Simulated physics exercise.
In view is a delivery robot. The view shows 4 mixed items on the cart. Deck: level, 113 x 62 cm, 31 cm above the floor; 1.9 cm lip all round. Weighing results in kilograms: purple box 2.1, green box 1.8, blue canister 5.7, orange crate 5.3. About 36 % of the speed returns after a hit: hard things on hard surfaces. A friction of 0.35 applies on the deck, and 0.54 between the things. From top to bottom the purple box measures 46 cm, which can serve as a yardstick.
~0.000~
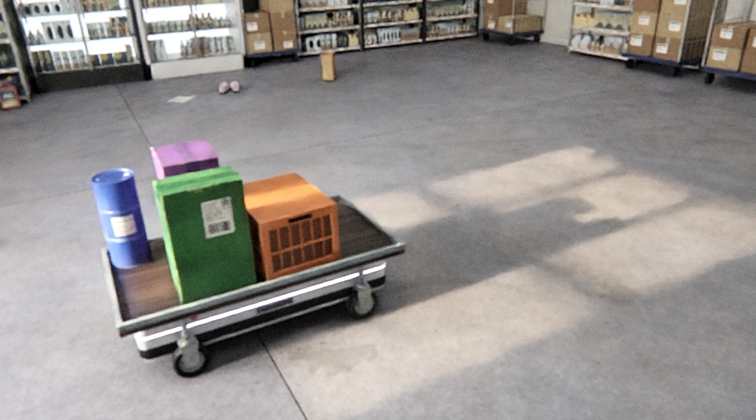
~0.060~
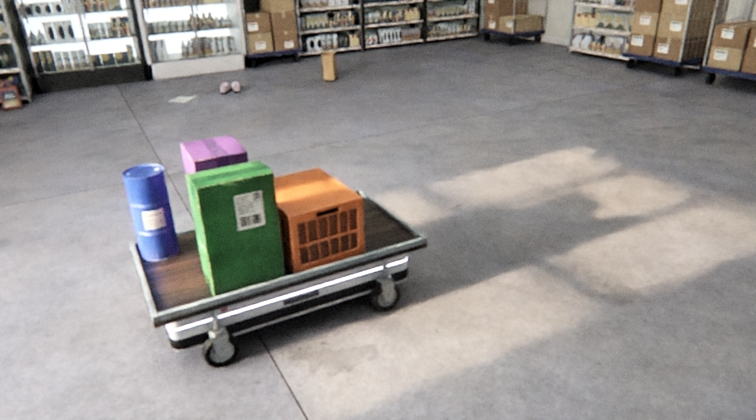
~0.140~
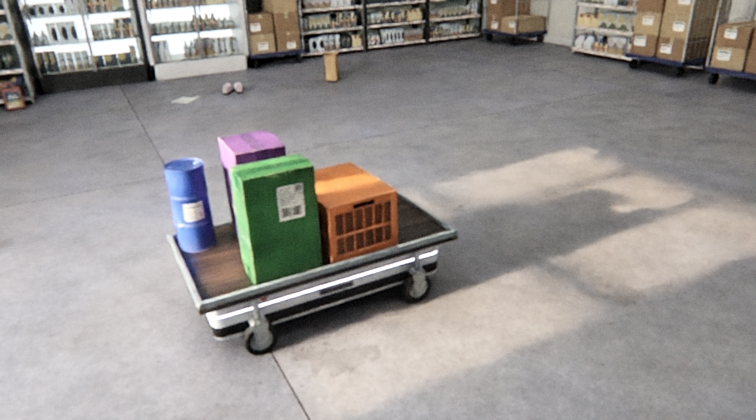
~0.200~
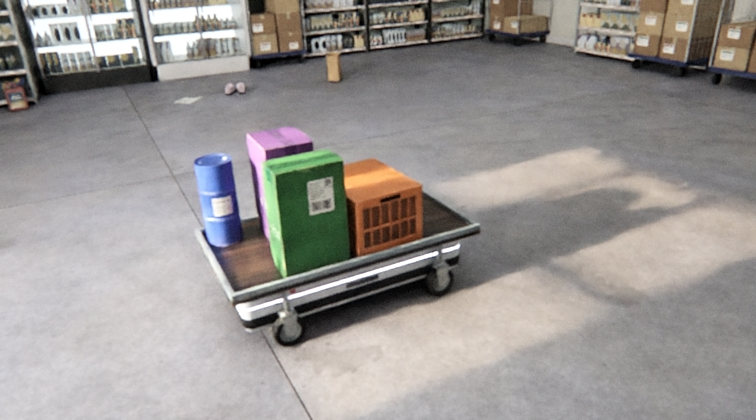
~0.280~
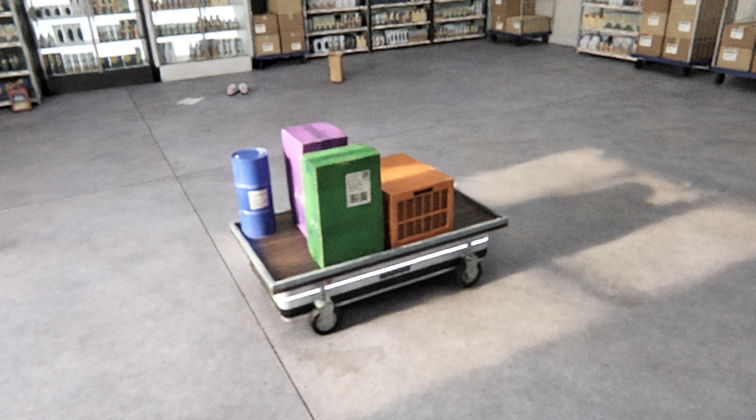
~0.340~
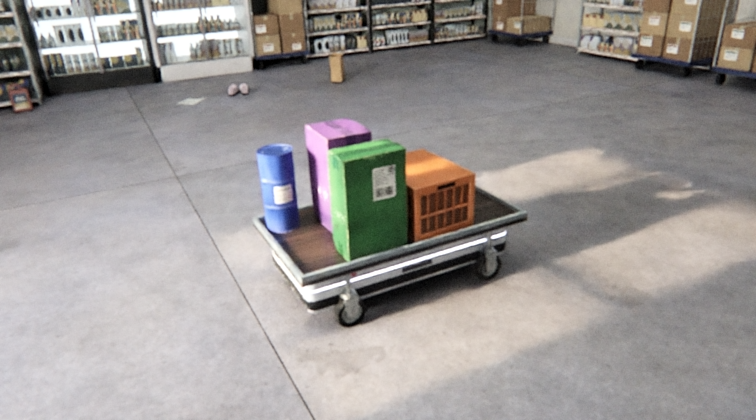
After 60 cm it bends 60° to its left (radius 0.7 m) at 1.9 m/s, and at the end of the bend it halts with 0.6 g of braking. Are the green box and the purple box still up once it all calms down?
The green box is going to keel over; the purple box is going to stay vertical.
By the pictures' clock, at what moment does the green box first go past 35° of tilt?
That comes at close to 0.7 seconds.
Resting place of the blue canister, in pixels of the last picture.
It ends up near (376, 125).
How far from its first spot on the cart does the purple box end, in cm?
Roughly 28 cm.
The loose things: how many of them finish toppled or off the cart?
The tally is 2.
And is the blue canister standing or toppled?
In the last frame the blue canister does not stay up.
After 0.74 s, cart 141 cm along, turned 53°; green box now off the cart; purple box moved 16 cm near (424, 136); orange crate moved 2 cm.
After 1.14 s, cart 193 cm along, turned 60°; purple box moved 20 cm near (424, 108); blue canister 28° off upright; orange crate moved 24 cm.
In the end (2.1 s), off the cart and tipped over, green box; toppled on the cart, blue canister; not toppled but over 10 cm from the start, purple box and orange crate. In the last view, green box near (500, 165), purple box near (424, 103).
